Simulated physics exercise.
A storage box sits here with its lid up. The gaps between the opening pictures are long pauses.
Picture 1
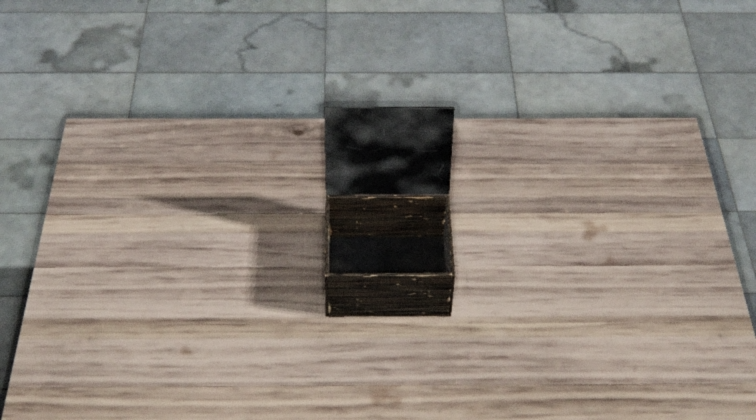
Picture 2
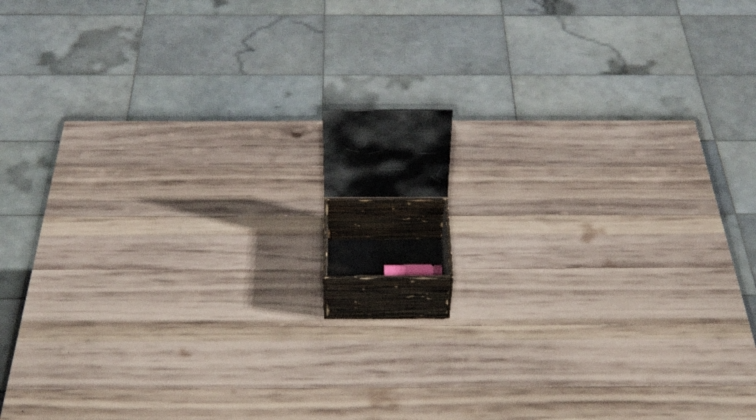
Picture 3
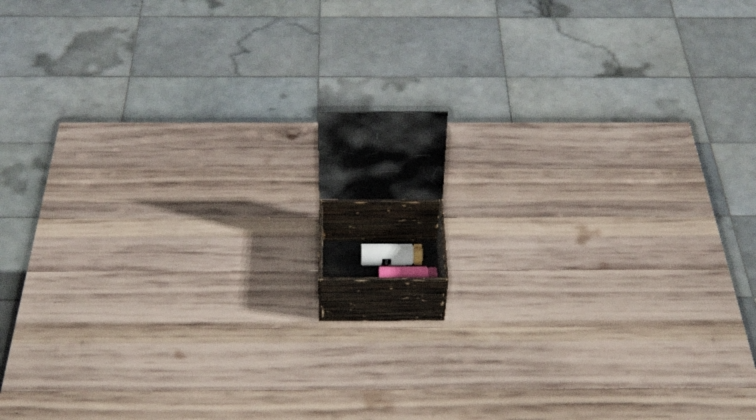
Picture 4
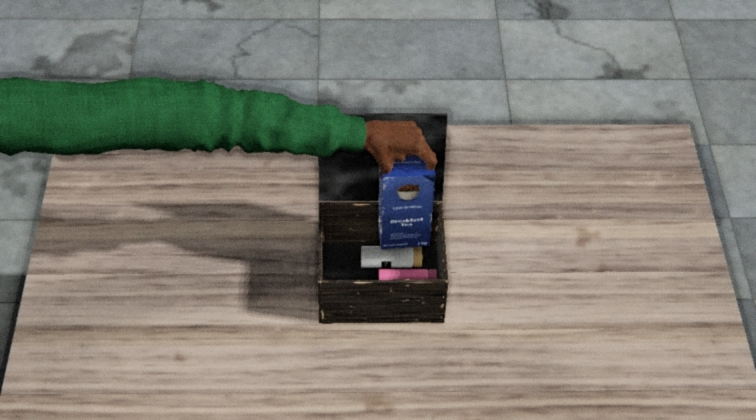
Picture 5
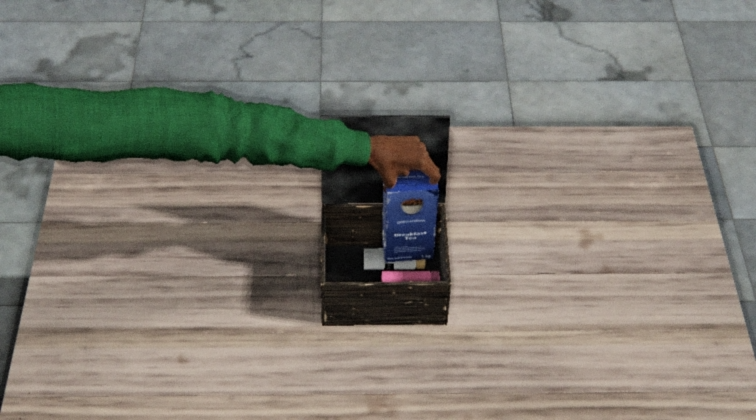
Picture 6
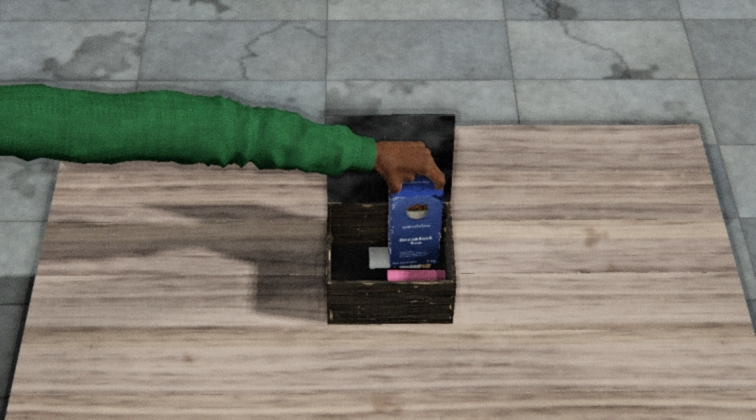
Hand in a green sleeve lowering a blue packet into an open dark box already holding pink and white items.
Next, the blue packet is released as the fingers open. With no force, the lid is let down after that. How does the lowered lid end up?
Pretty clearly the lid won't lie closed.
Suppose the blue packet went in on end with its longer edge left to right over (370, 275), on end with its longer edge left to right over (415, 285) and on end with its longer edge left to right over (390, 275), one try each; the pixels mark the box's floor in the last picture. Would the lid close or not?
Try 1: Lid not shut; try 2: Lid not shut; try 3: Lid not shut.
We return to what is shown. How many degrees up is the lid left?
It stays some 18° above the rim.
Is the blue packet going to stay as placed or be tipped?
Simply put, the blue packet gets tilted.
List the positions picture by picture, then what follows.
The last thing is not in view yet, in the first picture.
The last thing is not in view yet, in the second picture.
The last thing is not in view yet; white shaker (392, 255), in the third picture.
Coming down; blue packet (406, 203); white shaker (392, 257), in the fourth picture.
Coming down; blue packet (410, 217), in the fifth picture.
Put in, still held; blue packet (415, 222), in the sixth picture.
Then, 0.80 s after the last picture, lid starting down; blue packet tipped 47° from how it was near (424, 262); white shaker rolled about its own width; pink shaker rolled a little.
Then, 1.60 s after the last picture, lid 60° above the rim; blue packet tipped 47° from how it was near (424, 262); pink shaker rolled about its own width; white shaker rolled about its own width.
Then, 2.30 s after the last picture, lid 18° above the rim; blue packet tipped 47° from how it was near (424, 262); pink shaker rolled about its own width; white shaker rolled about its own width.
At rest, lid 18° above the rim; tipped over in the box, blue packet; moved from the start, pink shaker; white shaker in place. Seen from the same camera at the end, blue packet near (424, 262).
